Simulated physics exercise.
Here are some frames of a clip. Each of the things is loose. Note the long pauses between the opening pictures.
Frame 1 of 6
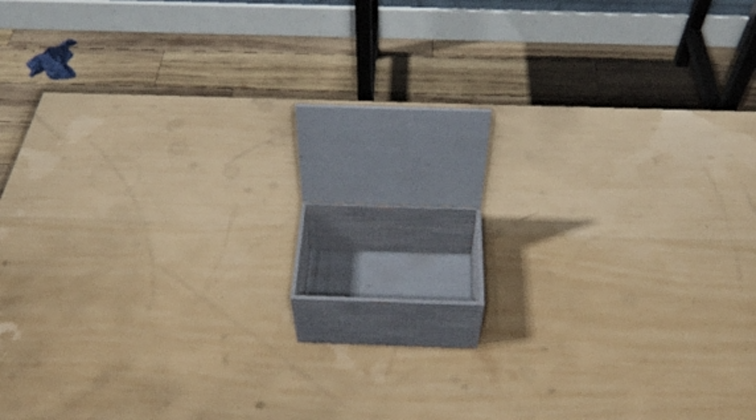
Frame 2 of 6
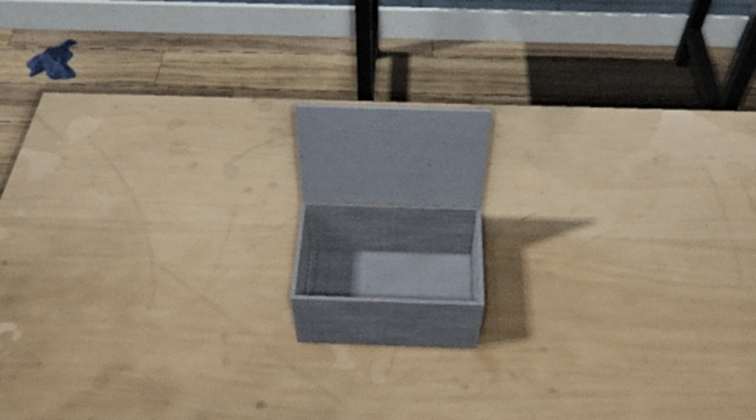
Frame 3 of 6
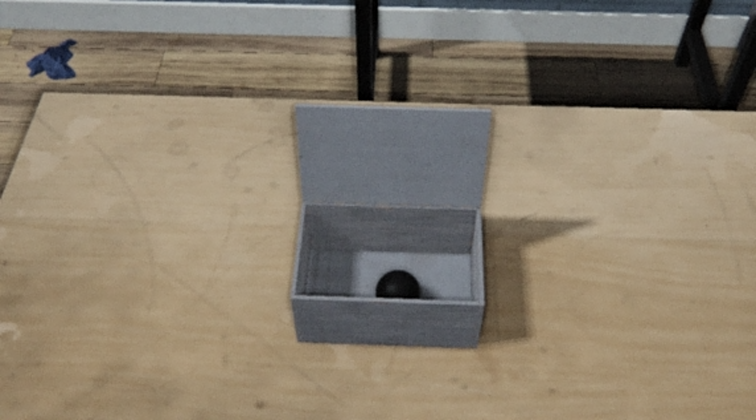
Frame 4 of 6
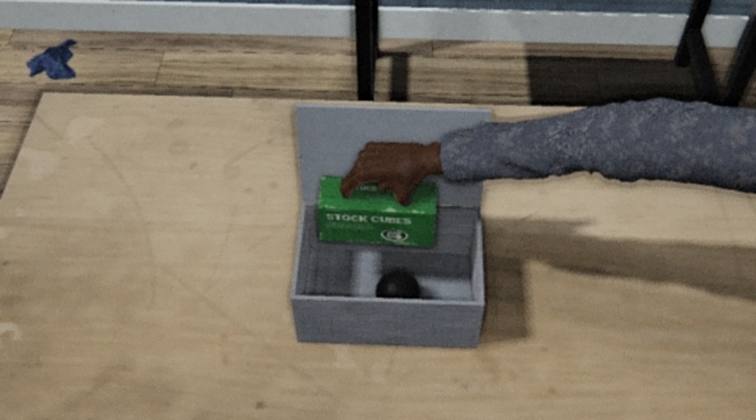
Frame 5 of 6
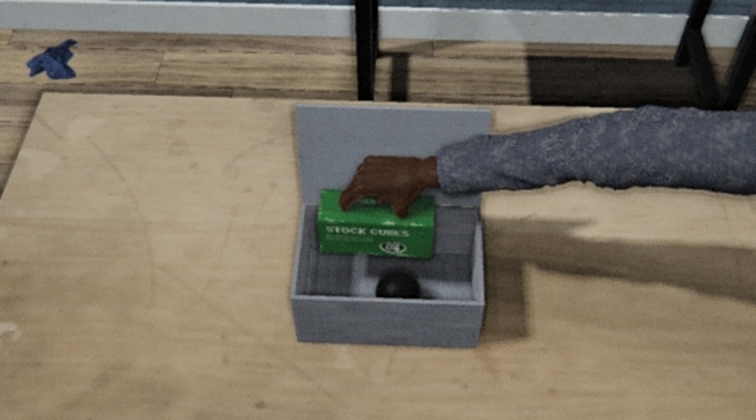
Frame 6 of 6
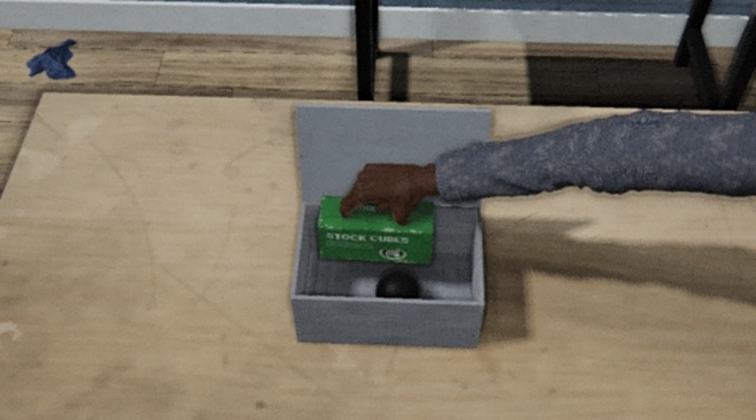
On a wooden table, an open gray box sat empty, then a black ball appeared inside it, and a hand reached in from the right and lowered a green stock cubes carton into the box behind the ball.
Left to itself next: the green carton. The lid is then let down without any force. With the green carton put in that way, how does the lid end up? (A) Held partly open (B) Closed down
(B) Closed down.
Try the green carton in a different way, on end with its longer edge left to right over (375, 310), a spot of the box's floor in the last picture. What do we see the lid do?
With this placement the lid lies closed.
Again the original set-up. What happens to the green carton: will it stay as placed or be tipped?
Well, it stays just as set.
Then, 1.10 s later than the last frame, lid starting down; green carton moved a little near (382, 257).
Then, 1.90 s later than the last frame, lid 38° above the rim; green carton moved a little near (382, 257).
When it is over, lid shut; moved from the start, green carton; black ball as before. End places, in pixels of the last picture, green carton near (382, 257).
